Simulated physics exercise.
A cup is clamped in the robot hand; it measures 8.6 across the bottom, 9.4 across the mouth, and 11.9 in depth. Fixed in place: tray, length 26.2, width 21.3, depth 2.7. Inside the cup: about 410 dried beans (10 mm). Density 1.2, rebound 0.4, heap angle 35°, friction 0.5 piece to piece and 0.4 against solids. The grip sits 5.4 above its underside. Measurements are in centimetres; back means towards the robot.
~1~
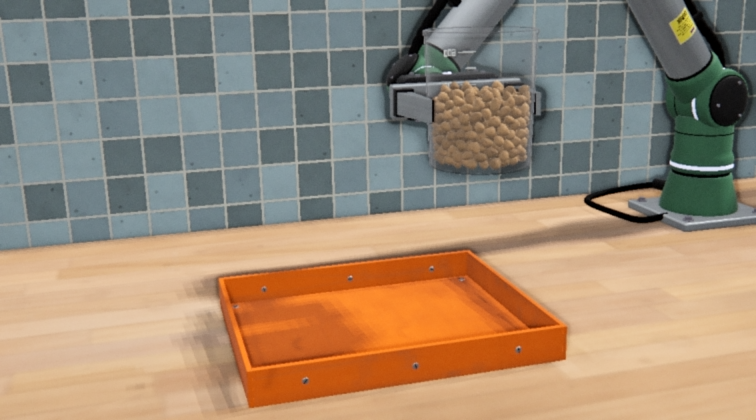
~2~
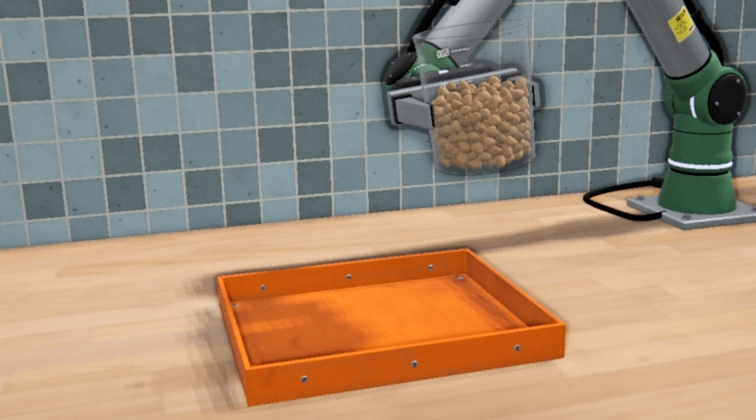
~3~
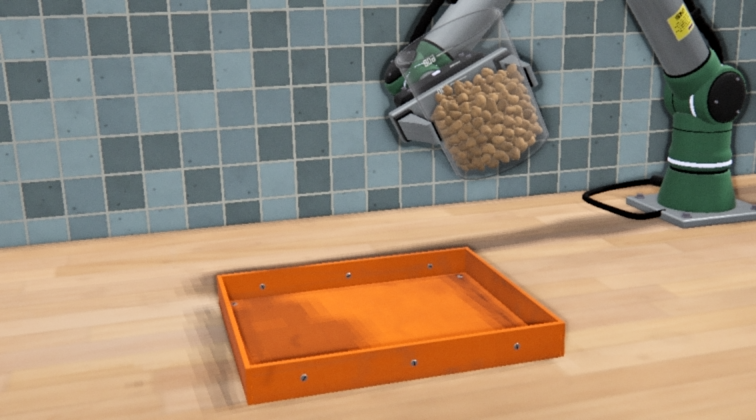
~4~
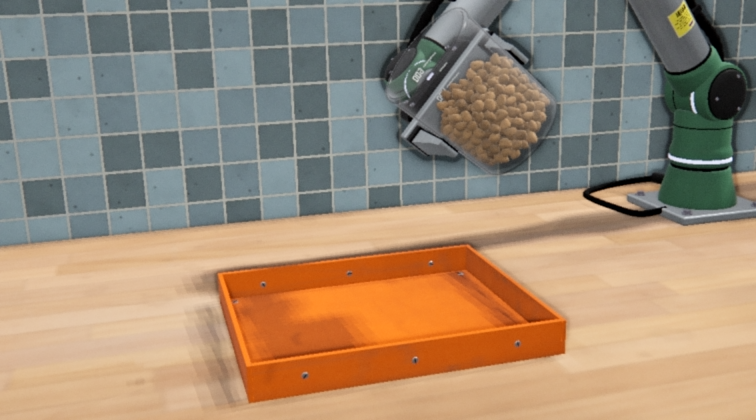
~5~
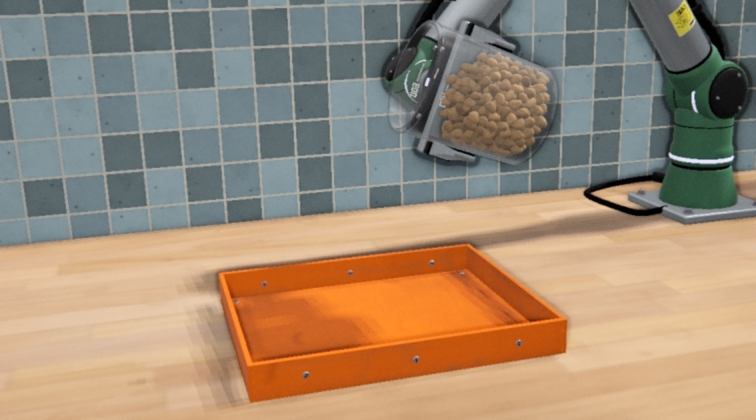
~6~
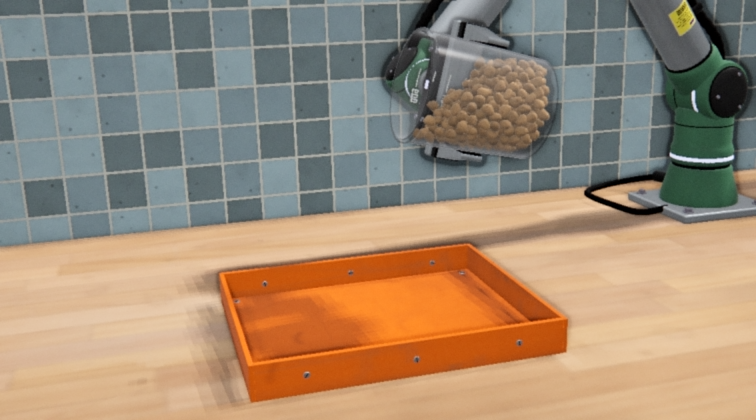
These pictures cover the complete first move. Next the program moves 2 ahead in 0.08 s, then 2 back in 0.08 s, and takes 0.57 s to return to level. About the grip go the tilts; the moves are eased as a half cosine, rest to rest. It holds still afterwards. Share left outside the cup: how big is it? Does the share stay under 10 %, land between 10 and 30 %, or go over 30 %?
It stays under 10 %.
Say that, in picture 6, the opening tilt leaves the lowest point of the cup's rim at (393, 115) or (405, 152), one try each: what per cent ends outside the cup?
Estimates in order: 0 % and 15 %.
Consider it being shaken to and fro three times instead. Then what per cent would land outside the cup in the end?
Roughly 20 in a hundred.
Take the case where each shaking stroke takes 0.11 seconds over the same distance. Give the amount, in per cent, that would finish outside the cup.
That gives about 0 percent.
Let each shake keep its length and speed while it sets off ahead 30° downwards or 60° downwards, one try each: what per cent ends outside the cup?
Estimates, in order: 0 % then 0 %.
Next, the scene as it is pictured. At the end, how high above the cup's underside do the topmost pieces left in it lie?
I'd say near 10.0 cm from the bottom.
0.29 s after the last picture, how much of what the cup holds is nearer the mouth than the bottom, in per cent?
Around 40 in a hundred.
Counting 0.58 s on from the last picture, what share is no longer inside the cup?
5 %.
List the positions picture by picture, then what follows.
The first frame shows the cup middle at (480, 100), level; upper third of the load around (482, 103), from x 435 to 525, top at y 85; 414 in the cup.
The second frame shows the cup middle at (478, 98), tilted 7° forward; upper third of the load around (482, 101), from x 435 to 525, top at y 80.
The third frame shows the cup middle at (476, 98), tilted 26° forward; upper third of the load around (491, 98), from x 435 to 540, top at y 70.
The fourth frame shows the cup middle at (474, 97), tilted 50° forward; upper third of the load around (496, 89), from x 445 to 545, top at y 60.
The fifth frame shows the cup middle at (474, 98), tilted 69° forward; upper third of the load around (501, 82), from x 445 to 545, top at y 60.
The sixth frame shows the cup middle at (474, 98), tilted 76° forward; upper third of the load around (505, 84), from x 420 to 545, top at y 65; 414 in the cup.
Then, 0.29 s on, tilted 66° forward, highest piece 22 above the table; 398 in the cup, 6 in the tray, 10 in flight or on a rim.
Then, 0.58 s on, tilted 12° forward, highest piece 26 above the table; 392 in the cup, 22 in the tray.
Then, 0.93 s on, level, highest piece 25 above the table; 392 in the cup, 22 in the tray.
Then, 1.98 s on, level, highest piece 25 above the table; 392 in the cup, 22 in the tray.
In the end, 392 in the cup, 22 in the tray. That is 5 % outside the cup.
